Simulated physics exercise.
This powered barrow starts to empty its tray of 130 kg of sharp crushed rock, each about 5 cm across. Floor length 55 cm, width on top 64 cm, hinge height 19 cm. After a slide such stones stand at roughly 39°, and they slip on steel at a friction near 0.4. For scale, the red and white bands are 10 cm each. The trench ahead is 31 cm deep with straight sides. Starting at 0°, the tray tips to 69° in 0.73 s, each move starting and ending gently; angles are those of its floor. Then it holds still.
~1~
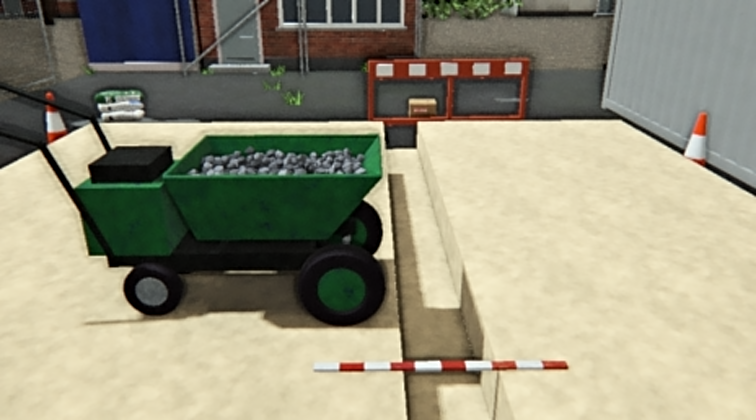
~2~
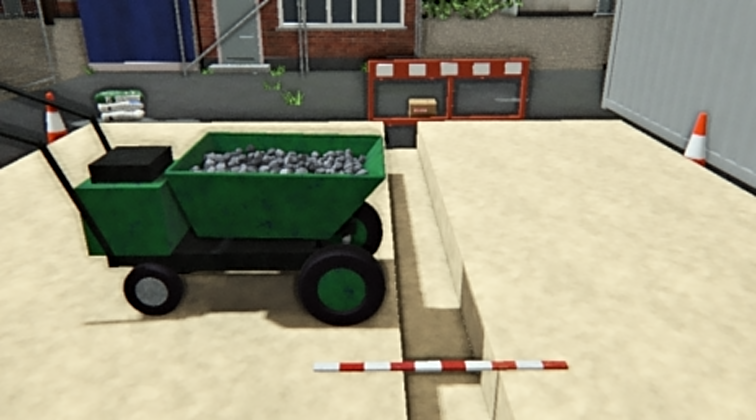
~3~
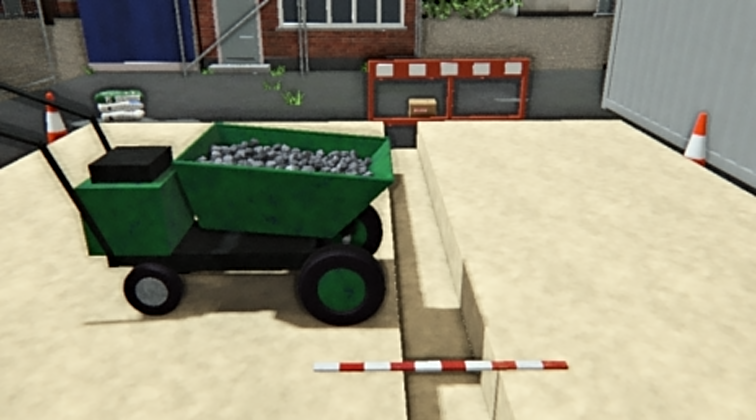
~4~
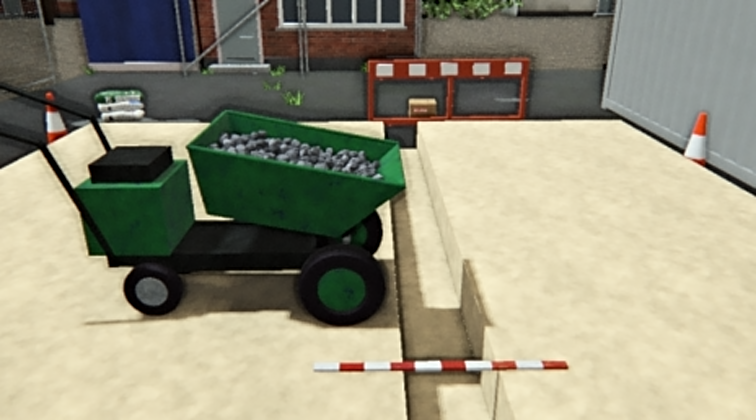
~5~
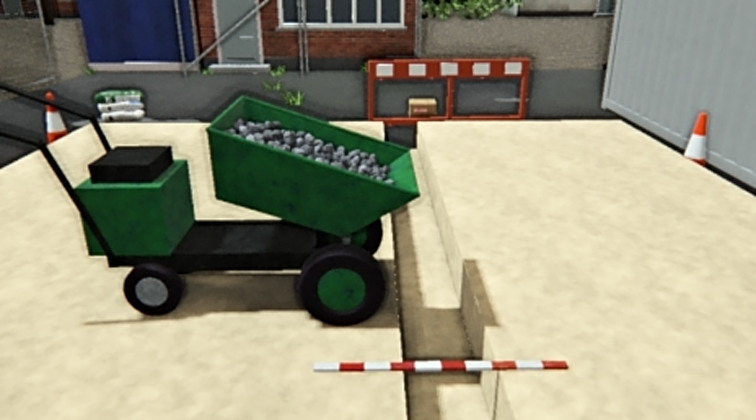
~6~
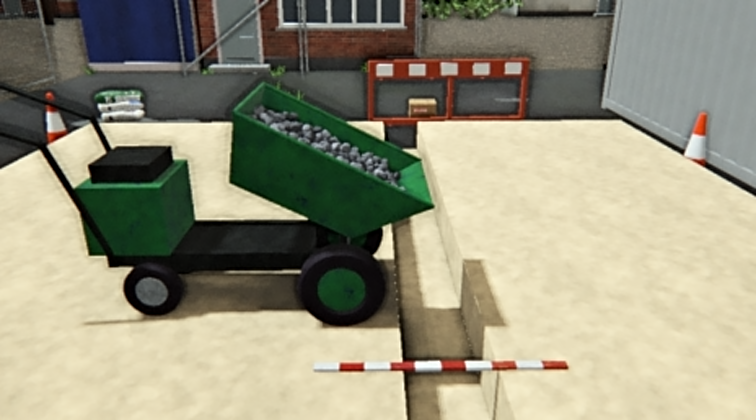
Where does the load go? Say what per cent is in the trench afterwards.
About 31 per cent.
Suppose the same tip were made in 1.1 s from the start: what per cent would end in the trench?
Then about 40 per cent.
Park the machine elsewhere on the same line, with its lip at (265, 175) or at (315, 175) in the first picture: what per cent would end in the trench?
First some 65, then 75 per cent.
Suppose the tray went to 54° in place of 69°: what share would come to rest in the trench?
It would be near 5 per cent.
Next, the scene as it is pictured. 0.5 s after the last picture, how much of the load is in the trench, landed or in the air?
Some 5 per cent.
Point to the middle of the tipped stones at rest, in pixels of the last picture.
Near (498, 285).
Then, 0.2 s after the last picture the floor is at 59°, 100 % in the tray; the foremost stones are at (443, 235).
Then, 0.5 s after the last picture the floor is at 69°, 86 % in the tray, 3 % in the trench, 11 % past the trench; the foremost stones are at (519, 282).
Then, 0.9 s after the last picture the floor is at 69°, 40 % in the tray, 5 % in the trench, 56 % past the trench; the foremost stones are at (636, 282).
Then, 2.8 s after the last picture the floor is at 69°, 13 % in the tray, 31 % in the trench, 55 % past the trench; the foremost stones are at (716, 282).
